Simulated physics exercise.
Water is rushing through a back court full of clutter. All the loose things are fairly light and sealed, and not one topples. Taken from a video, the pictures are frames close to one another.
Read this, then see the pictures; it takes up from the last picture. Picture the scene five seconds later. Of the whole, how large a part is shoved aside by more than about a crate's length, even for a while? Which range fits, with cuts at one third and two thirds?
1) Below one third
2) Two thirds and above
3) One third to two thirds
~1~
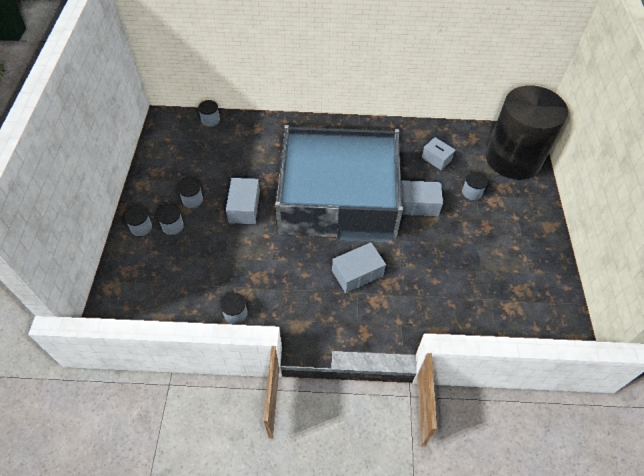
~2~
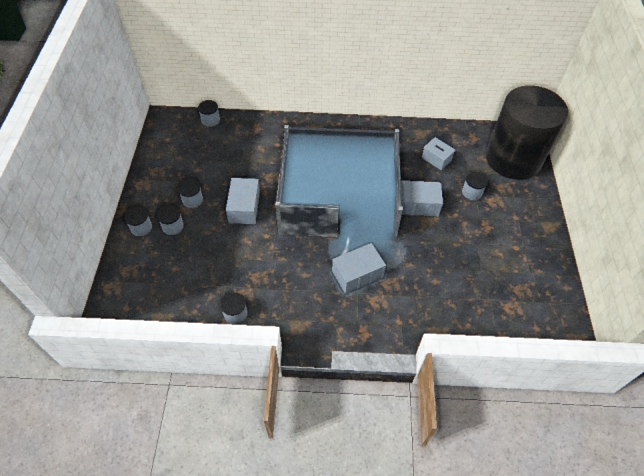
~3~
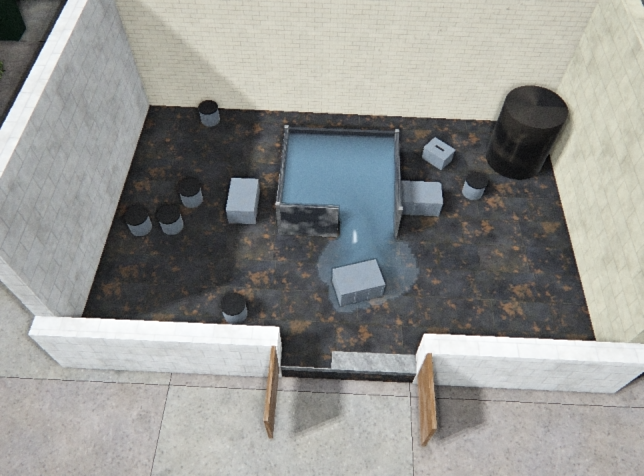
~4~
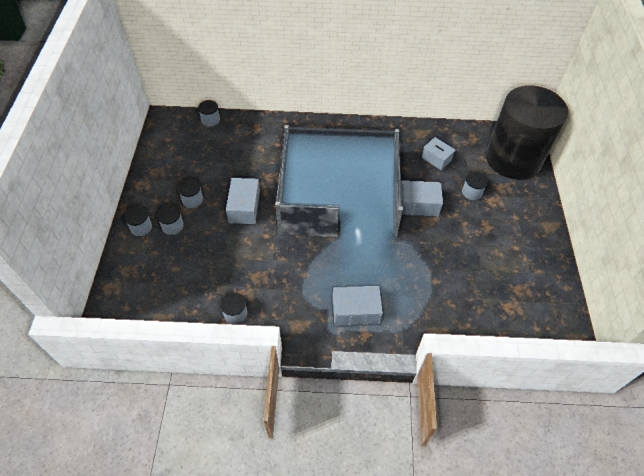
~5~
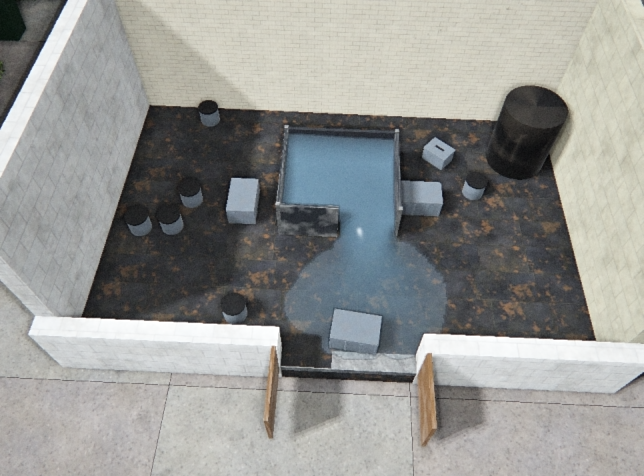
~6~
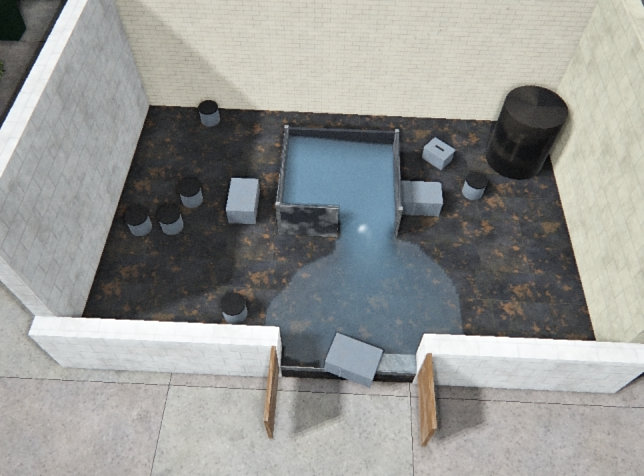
Option 1: Below one third.
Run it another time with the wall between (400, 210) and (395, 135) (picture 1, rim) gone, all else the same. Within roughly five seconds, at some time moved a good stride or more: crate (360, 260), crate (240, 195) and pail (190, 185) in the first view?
Object by object: Covered the distance, short of it, short of it.
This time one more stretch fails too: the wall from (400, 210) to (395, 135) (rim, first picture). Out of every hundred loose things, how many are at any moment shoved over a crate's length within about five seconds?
Near 40 in a hundred.
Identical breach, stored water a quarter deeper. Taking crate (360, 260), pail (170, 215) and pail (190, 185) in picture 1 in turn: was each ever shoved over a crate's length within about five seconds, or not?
The first did it, the next came up short, and the last came up short.
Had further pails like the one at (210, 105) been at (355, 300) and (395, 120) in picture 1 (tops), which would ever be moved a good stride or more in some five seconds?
Result, in sequence - displaced that far / short of that distance.
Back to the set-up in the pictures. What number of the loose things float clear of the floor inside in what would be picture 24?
Tally: 0.
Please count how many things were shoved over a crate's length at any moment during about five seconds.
It comes out at 1.
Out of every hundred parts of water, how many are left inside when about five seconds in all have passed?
60 %.
A moment on, 1 of 10 are well off their spots; 0 afloat.
Next, 1 of 10 are well off their spots; 0 afloat.
Later, 1 of 10 are well off their spots; 0 afloat.
In the end, 1 of 10 are well off their spots, and 1 have been at some point; 0 afloat.
